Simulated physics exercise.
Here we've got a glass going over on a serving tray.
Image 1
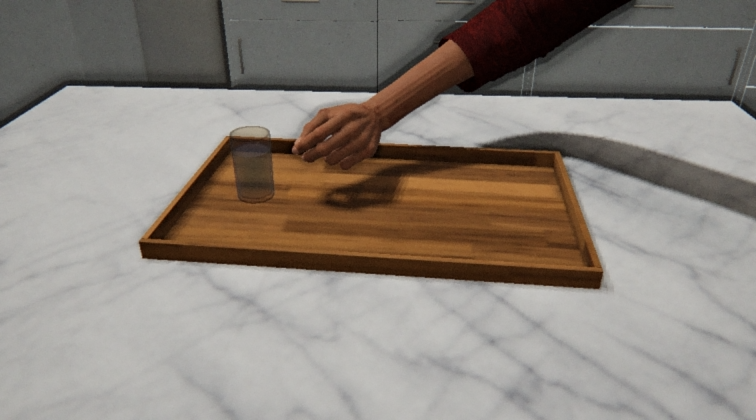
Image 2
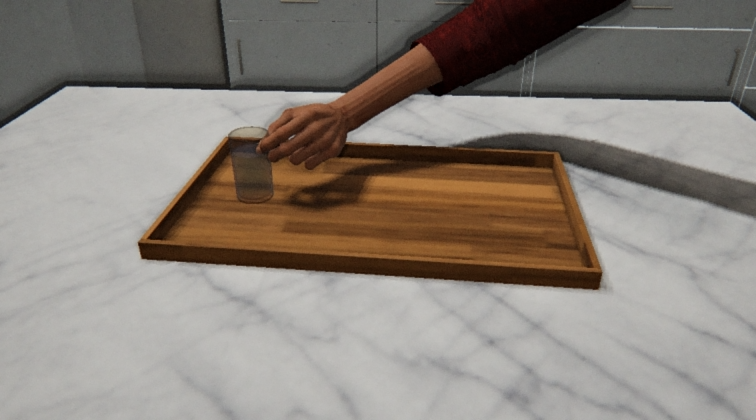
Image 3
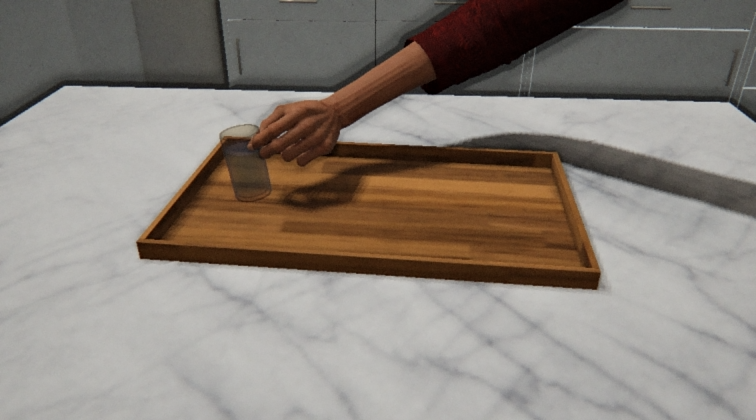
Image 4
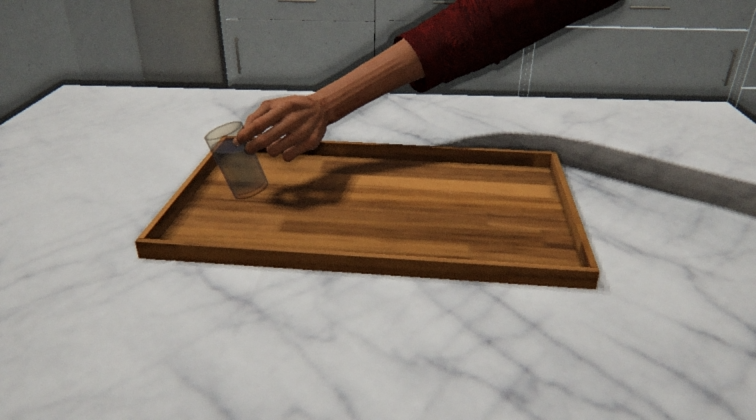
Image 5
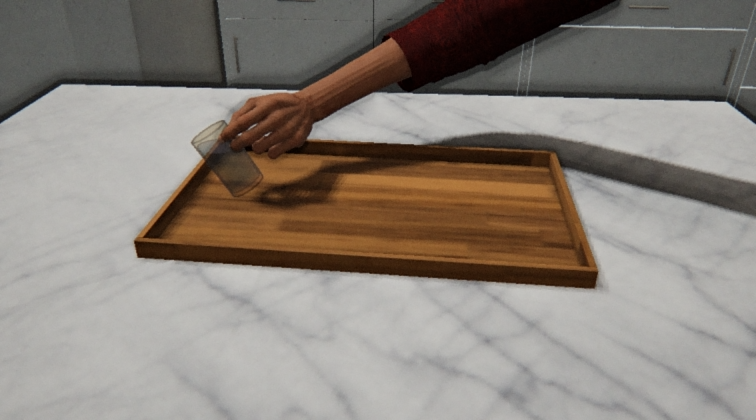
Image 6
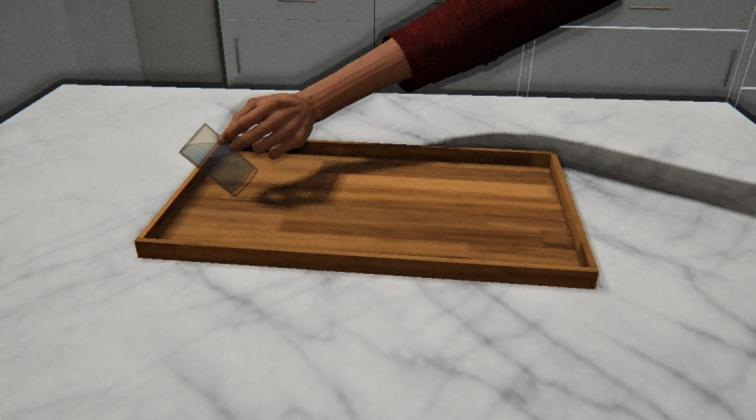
At the start, a clear glass stands upright toward the left end of a wooden serving tray on a marble surface, with a hand beside it. The hand, in a dark red sleeve, moves left and pushes the glass near its rim. The glass then leans left, tilting farther and farther over.
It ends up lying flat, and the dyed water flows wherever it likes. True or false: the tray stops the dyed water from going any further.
False.
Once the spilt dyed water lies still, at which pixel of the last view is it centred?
Centre at roughly (10, 189).
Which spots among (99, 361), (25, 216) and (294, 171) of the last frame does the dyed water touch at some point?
Well, in sequence: Spill-free, spilled on, spill-free.
Shortly, the glass lies across the rim; the puddle covers about as much as a plate; it has landed past the rim.
Then, the puddle covers about as much as a tray; it has landed past the rim.
At the finish, the puddle covers about as much as a tray; it has landed past the rim.
